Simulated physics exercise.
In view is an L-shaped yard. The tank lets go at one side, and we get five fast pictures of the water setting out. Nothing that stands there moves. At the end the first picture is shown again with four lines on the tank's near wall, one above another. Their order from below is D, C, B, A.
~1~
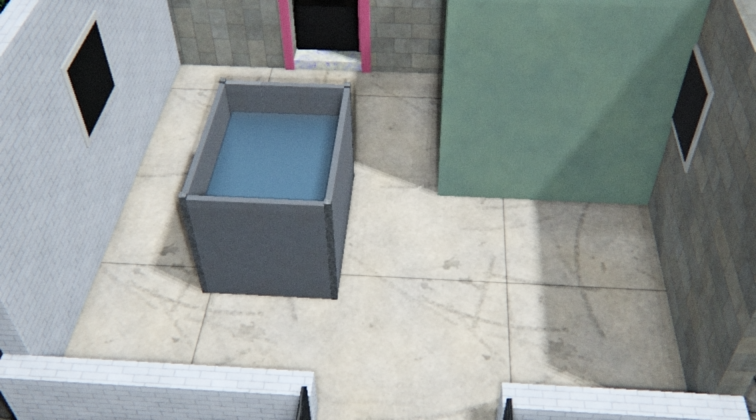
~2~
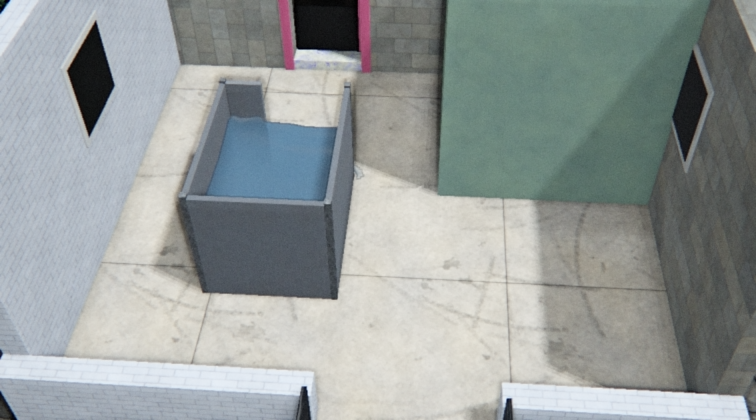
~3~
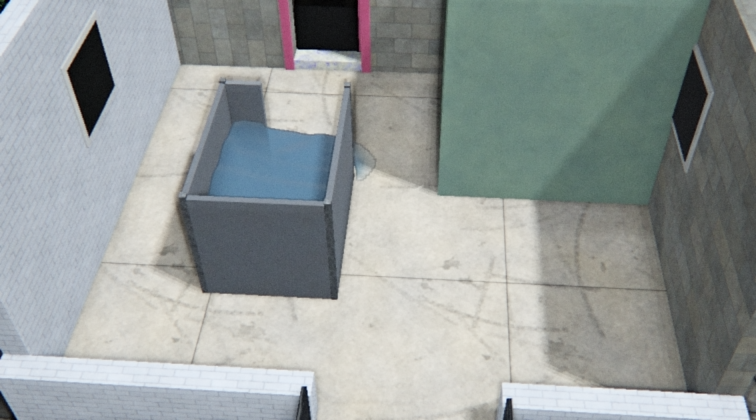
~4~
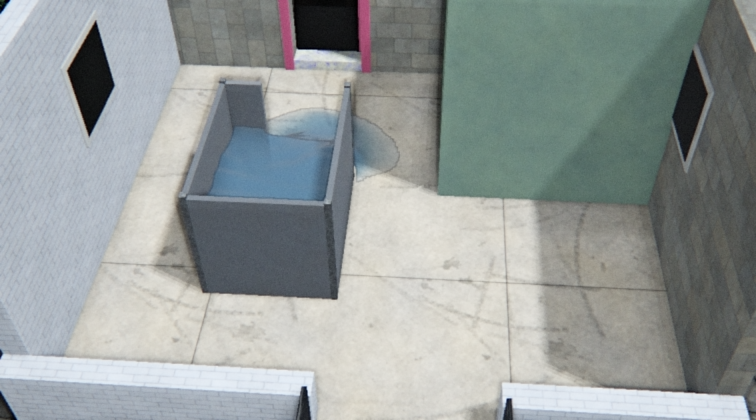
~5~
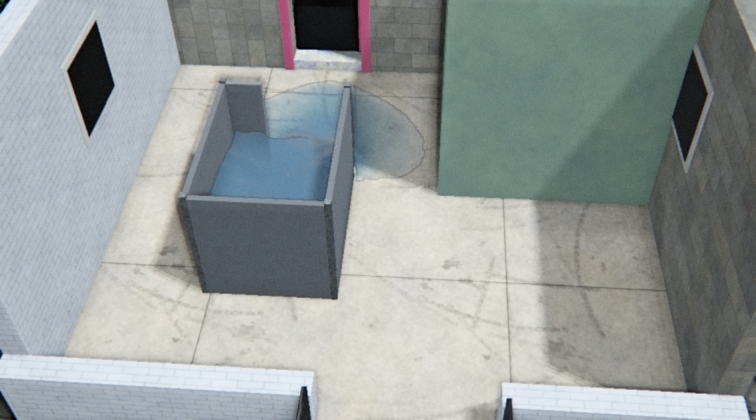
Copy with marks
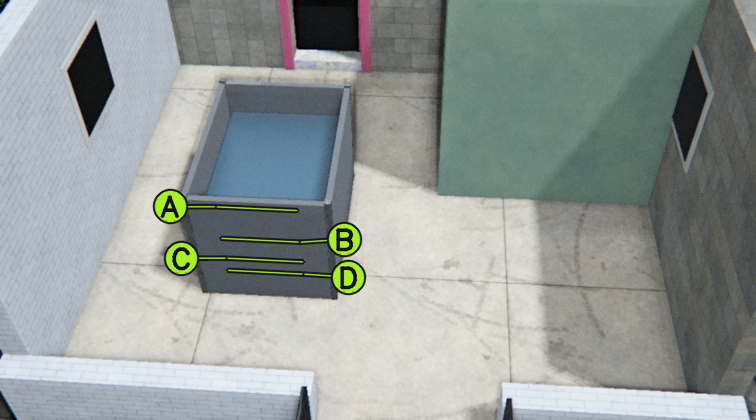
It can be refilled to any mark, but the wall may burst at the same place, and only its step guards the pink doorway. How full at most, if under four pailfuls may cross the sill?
D is the one.
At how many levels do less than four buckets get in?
One of the four.
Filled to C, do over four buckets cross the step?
Yes.
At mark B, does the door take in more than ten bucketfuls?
Yes, it does.
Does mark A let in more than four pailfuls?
Yes, it does.
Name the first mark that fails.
That would be C.
On the marked copy, A at (255, 208); B at (260, 240); C at (264, 260); D at (266, 272); from the bottom up D, C, B, A.
With A, dozens of bucketfuls pour in.
With B, dozens of bucketfuls pour in.
With C, about 8 bucketfuls get in.
With D, a bucket or two gets in.
